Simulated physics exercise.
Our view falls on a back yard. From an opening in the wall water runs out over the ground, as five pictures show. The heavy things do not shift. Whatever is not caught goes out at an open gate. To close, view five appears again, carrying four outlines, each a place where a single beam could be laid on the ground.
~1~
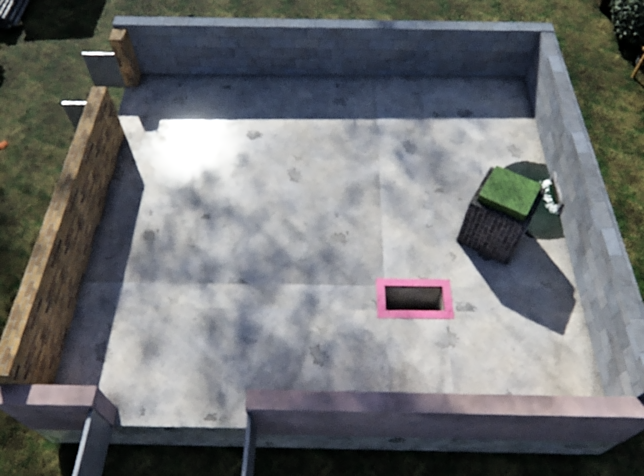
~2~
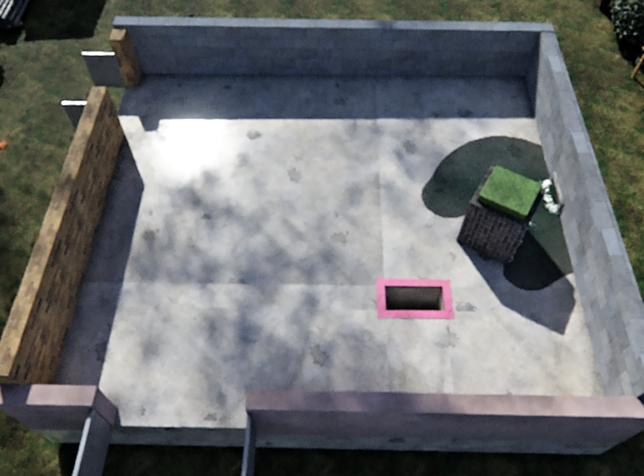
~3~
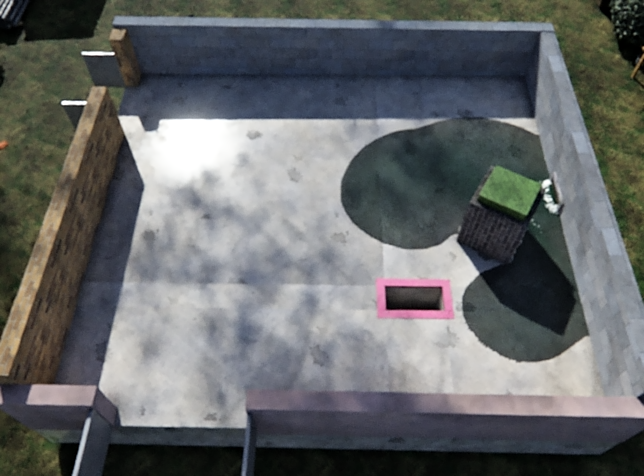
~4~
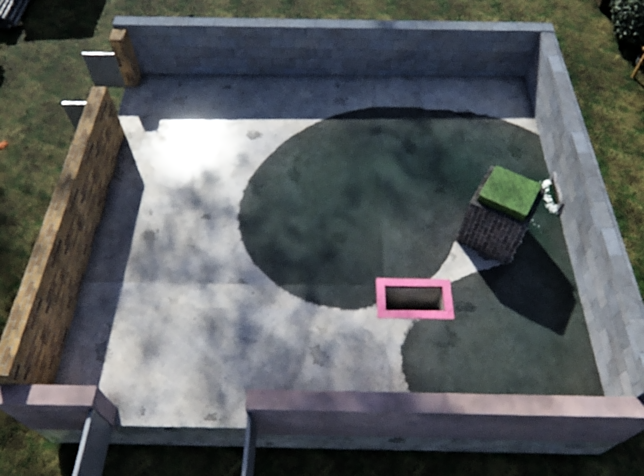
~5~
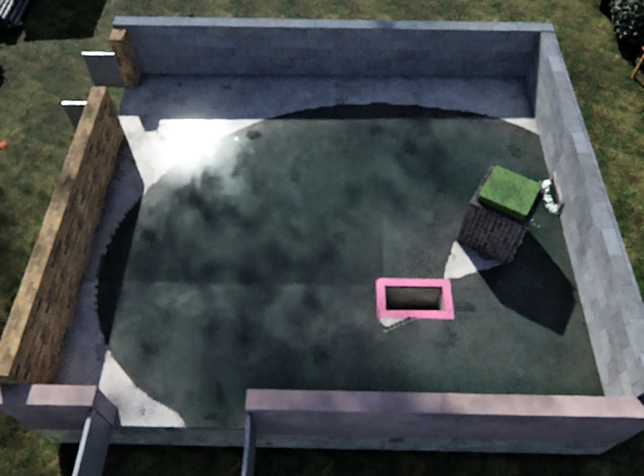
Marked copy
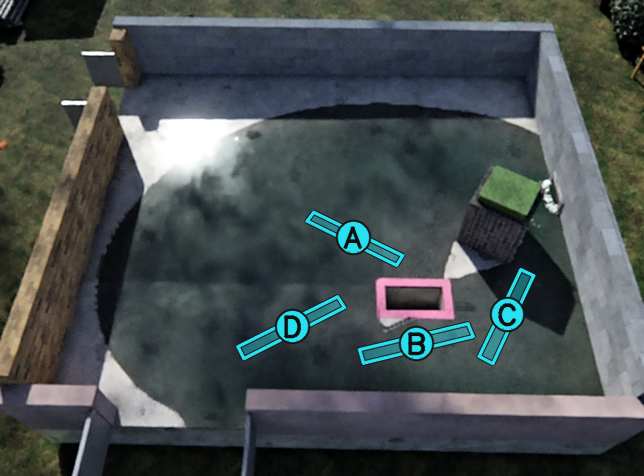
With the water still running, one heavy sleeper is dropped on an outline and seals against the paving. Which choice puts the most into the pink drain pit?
Choose A.
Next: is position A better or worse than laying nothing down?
It is better.
On the marked copy, A from (310, 216) to (399, 260); B from (361, 356) to (470, 330); C from (486, 360) to (527, 272); D from (240, 352) to (341, 302).
With A, about 10 % of the stream runs into the pink drain pit, about 89 % out by the gates.
With B, about 5 % of the stream runs into the pink drain pit, about 94 % out by the gates.
With C, about 5 % of the stream runs into the pink drain pit, about 94 % out by the gates.
With D, about 4 % of the stream runs into the pink drain pit, about 96 % out by the gates.
